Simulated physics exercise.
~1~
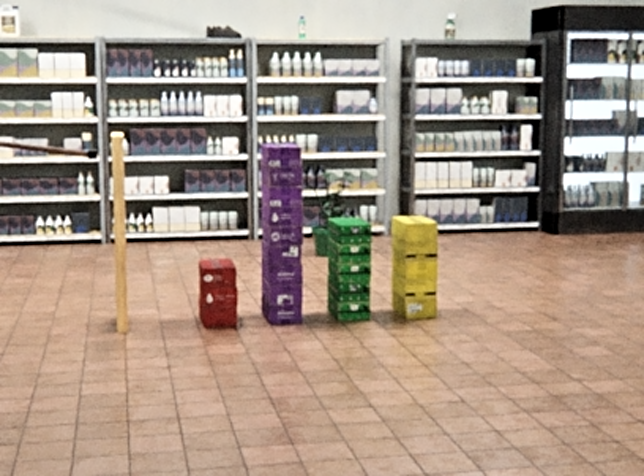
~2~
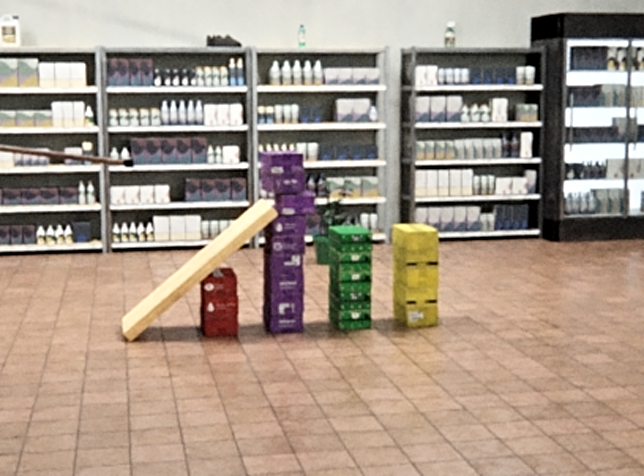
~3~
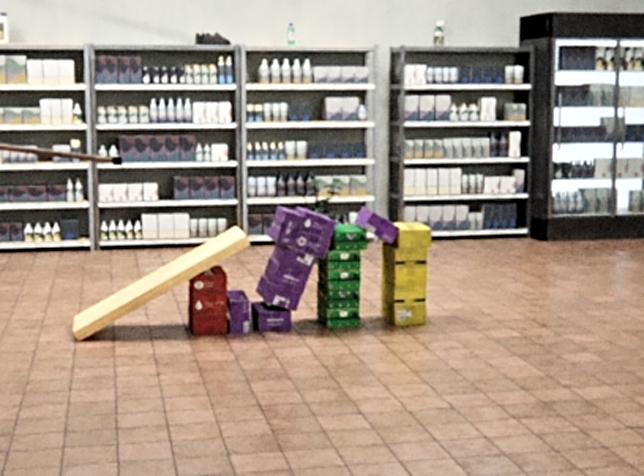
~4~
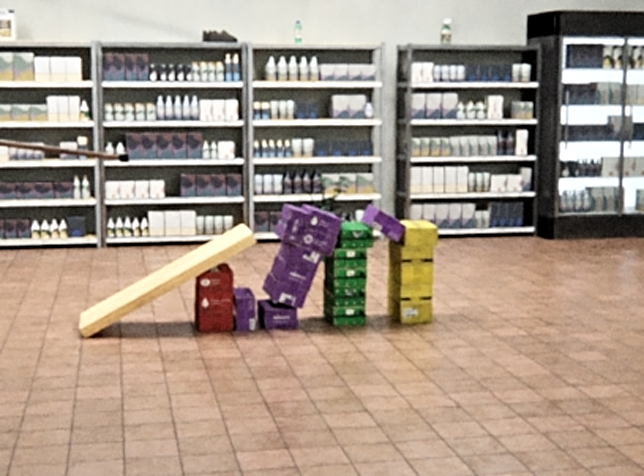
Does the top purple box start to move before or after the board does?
It starts to move after the board, which is already leaning over against the purple column while the top purple box is still in its place.
